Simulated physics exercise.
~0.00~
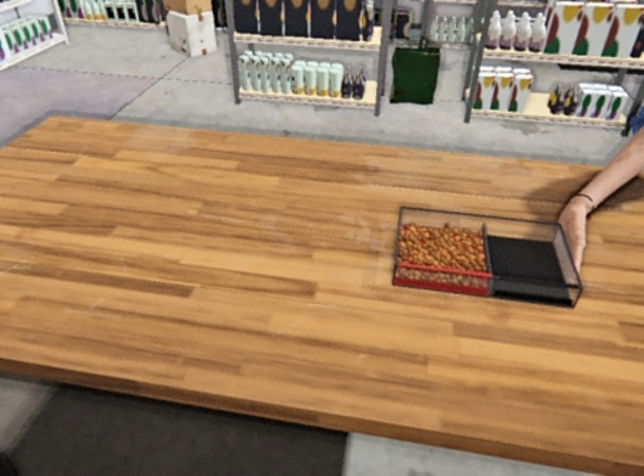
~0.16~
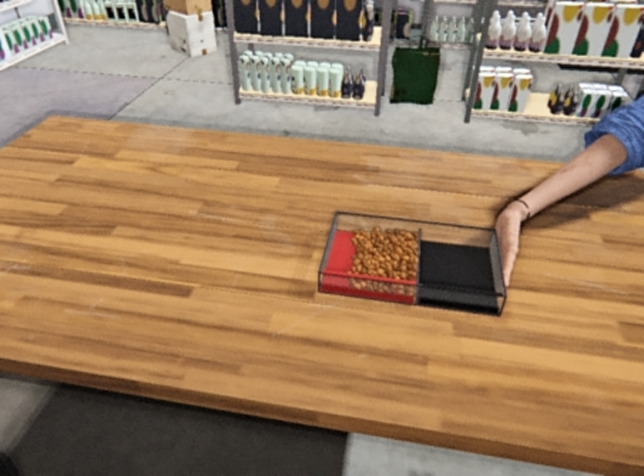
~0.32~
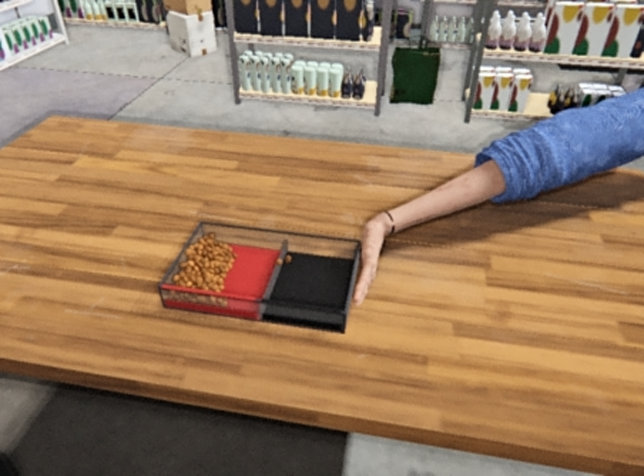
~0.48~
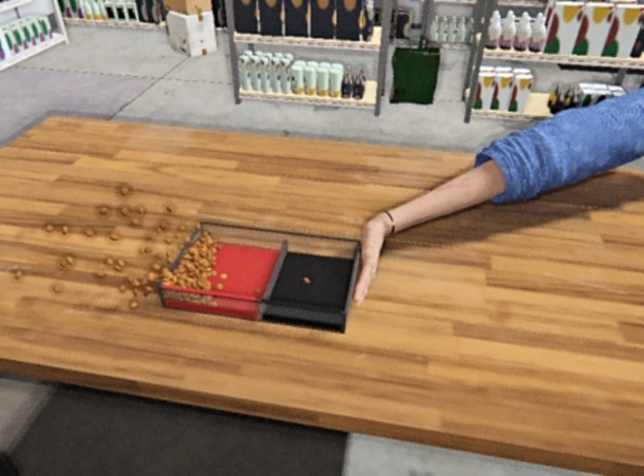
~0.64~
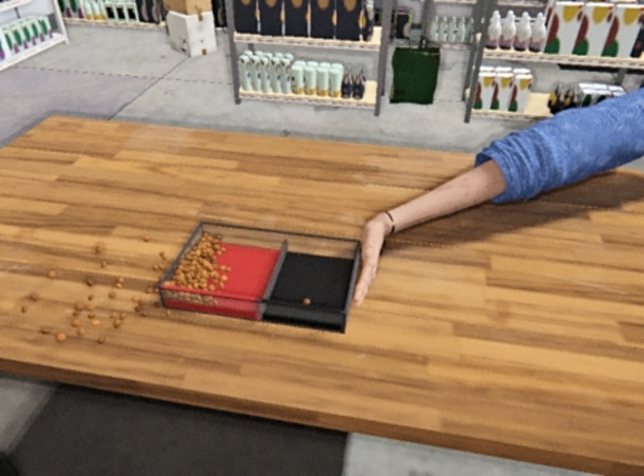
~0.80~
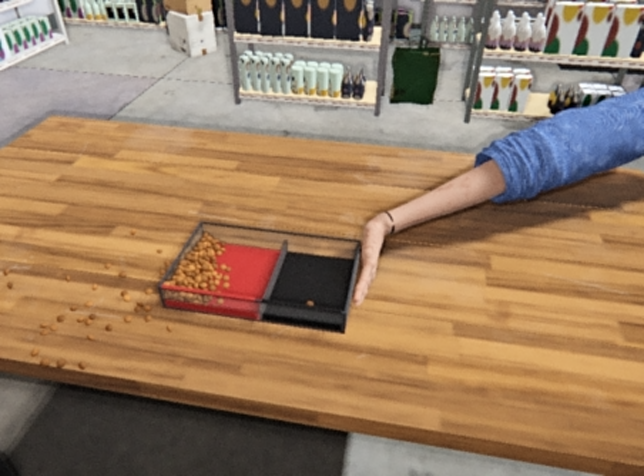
A divided tray holding small orange-brown pieces in its red compartment slides left across a wooden table, guided by a hand, and stops abruptly; many pieces fly over the left side and scatter across the tabletop, while most stay heaped in the red section and one rests in the black.
